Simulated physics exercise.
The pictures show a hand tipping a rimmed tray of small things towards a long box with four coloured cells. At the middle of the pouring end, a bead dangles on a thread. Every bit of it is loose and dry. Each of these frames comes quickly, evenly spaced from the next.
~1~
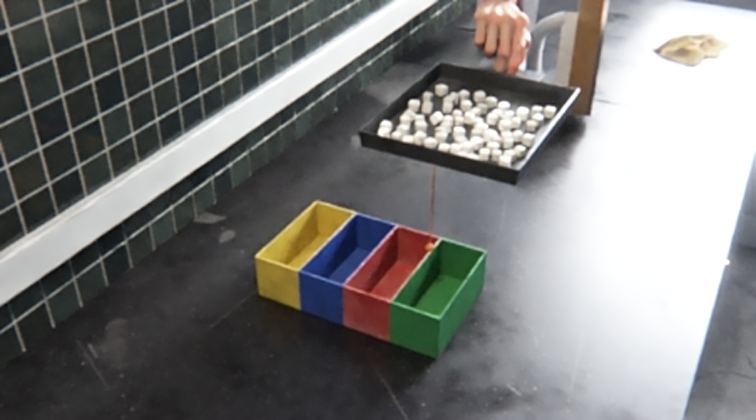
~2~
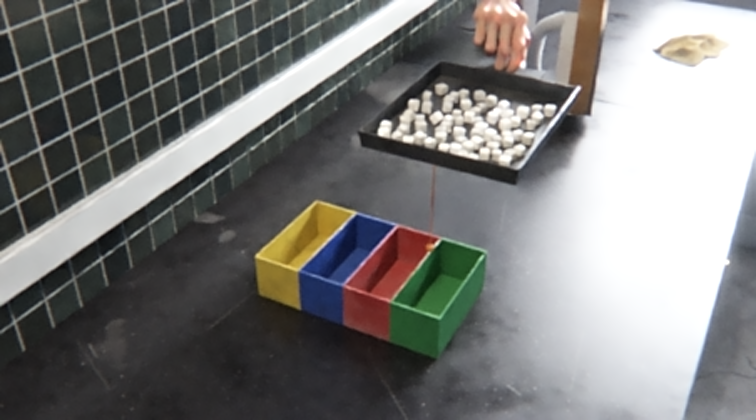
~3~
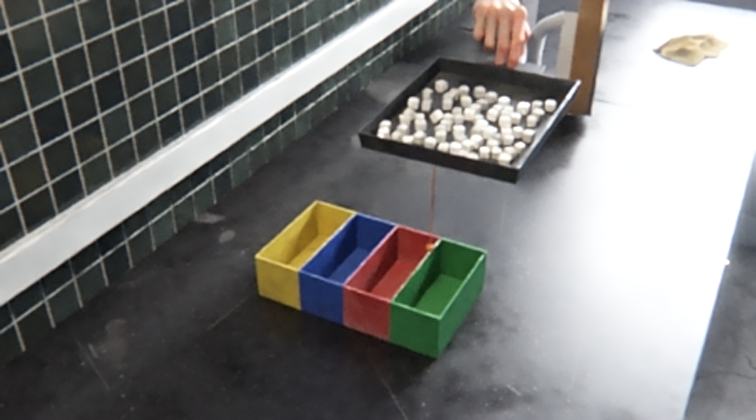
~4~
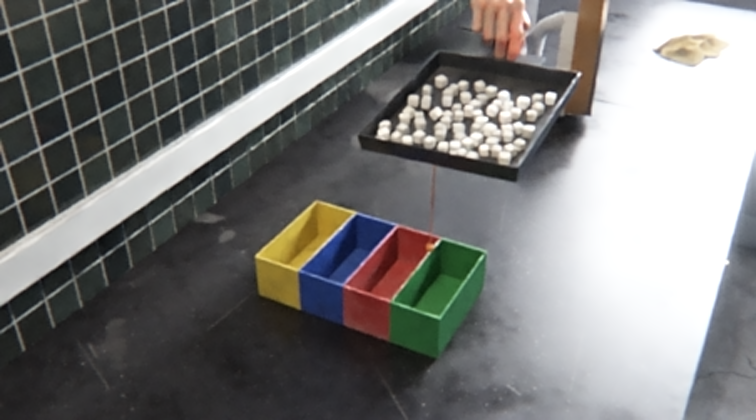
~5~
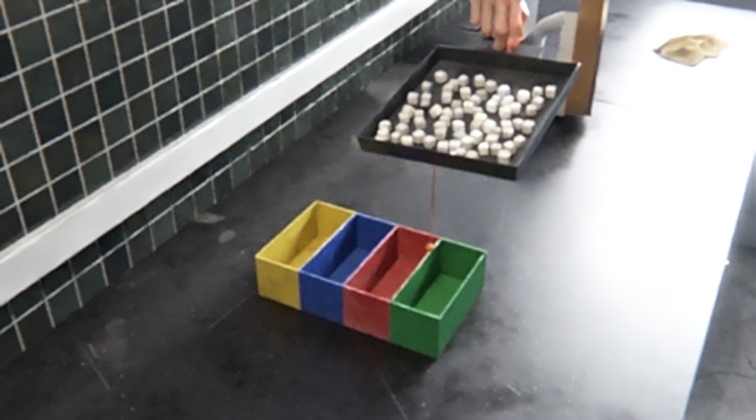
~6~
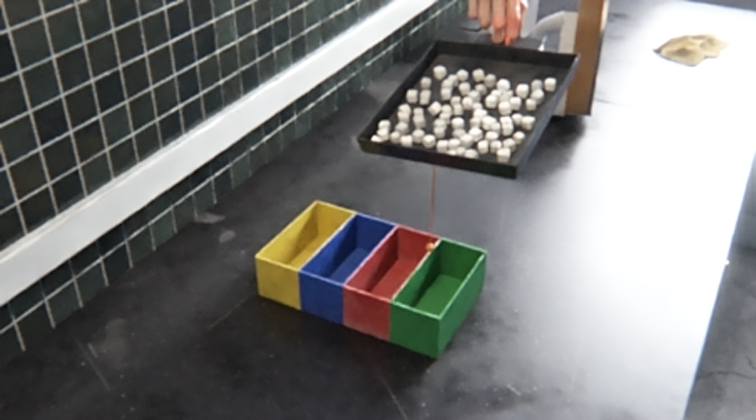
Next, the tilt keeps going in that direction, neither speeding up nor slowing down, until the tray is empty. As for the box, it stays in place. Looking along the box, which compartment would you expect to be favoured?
I would expect the blue compartment to be favoured.
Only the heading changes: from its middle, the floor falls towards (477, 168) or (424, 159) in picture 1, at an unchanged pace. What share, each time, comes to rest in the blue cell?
Respectively 0 and 30 in a hundred.
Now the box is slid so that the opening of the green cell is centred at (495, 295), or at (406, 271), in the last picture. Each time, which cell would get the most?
So the first one goes to yellow and the second to the red cell.
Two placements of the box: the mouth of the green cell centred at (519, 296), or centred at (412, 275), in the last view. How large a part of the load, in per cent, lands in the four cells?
First try: Around 50 percent; second try: Around 90 percent.
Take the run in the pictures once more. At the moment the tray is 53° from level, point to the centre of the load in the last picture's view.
Centre estimate: (418, 126).
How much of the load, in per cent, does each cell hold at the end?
Result, per cent by cell: Yellow 10; blue 40; red 30; green 10.
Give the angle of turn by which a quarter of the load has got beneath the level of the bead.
Approx. reading: About 110°.
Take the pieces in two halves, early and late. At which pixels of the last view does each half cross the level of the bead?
The opening half passes (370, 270), the closing half (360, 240).
Soon after the last picture, tray tipped steeply; all on the tray.
A little later, tray tipped right over; all on the tray.
Later still, tray tipped past a quarter turn; about a third in the blue cell; about a quarter in the red cell; a small part in the green cell; a small part in the yellow cell; a small part falling or outside the box.
By the end, tray tipped past a quarter turn; about a third in the blue cell; about a quarter in the red cell; a small part in the green cell; a small part in the yellow cell; a small part outside the box.
